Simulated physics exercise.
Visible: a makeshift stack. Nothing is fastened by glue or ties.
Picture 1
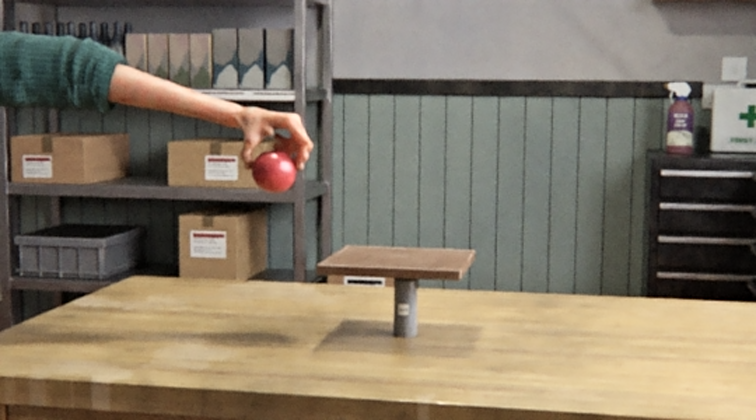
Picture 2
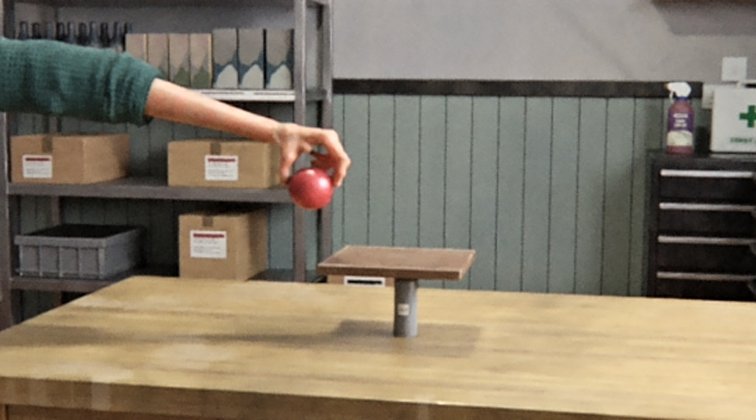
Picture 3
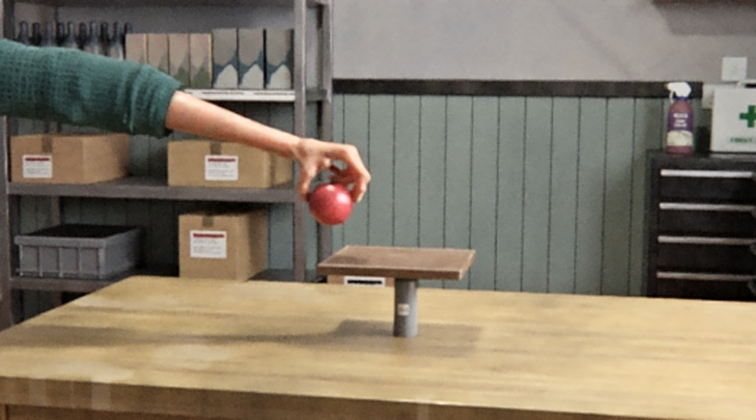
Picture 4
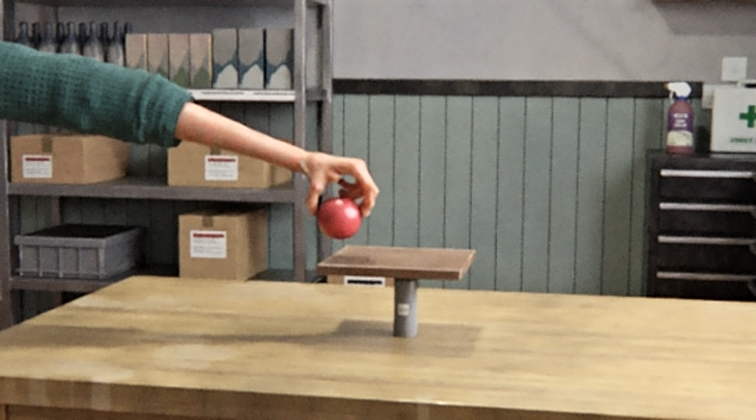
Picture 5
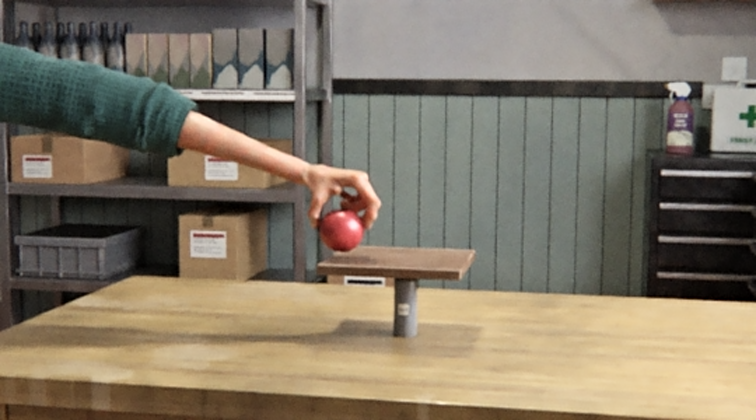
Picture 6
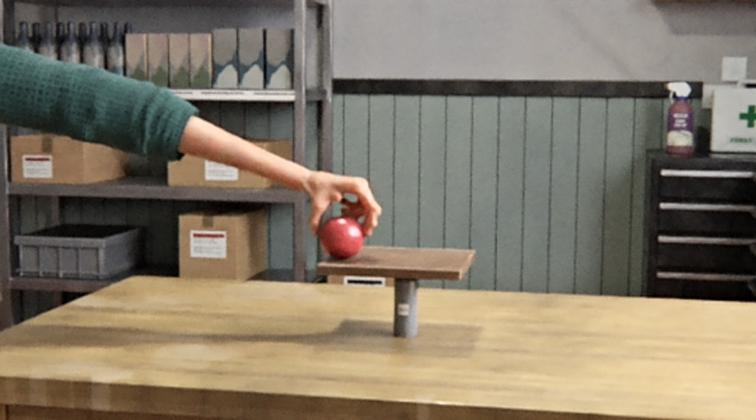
A hand lowers a red apple rightward onto the left side of a brown lid.
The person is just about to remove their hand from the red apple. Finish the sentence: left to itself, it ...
... drops.
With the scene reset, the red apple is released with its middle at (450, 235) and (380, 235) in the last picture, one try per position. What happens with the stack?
Case A: It caves in; case B: It caves in.
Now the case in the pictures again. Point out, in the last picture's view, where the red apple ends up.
At about (317, 317).
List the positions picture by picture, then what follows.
Still above its spot; red apple (274, 171); brown lid (399, 262), in the first frame.
Still above its spot; red apple (311, 188); brown lid (399, 262), in the second frame.
Still above its spot; red apple (331, 204); brown lid (399, 262), in the third frame.
Still above its spot; red apple (340, 218); brown lid (399, 262), in the fourth frame.
Still above its spot; red apple (342, 230); brown lid (399, 262), in the fifth frame.
Set down, still held; red apple (342, 237); brown lid (399, 262), in the sixth frame.
Then, 0.30 s past the last view, red apple now fallen; brown lid rocked 56° from its first pose.
Then, 0.60 s past the last view, brown lid rocked 61° from its first pose; grey shaker rocked 11° from its first pose.
Then, 0.80 s past the last view, brown lid and grey shaker now fallen.
Finally, fallen, red apple, brown lid and grey shaker. Final places as the last picture's camera would see them, red apple near (317, 317). The stack comes apart.
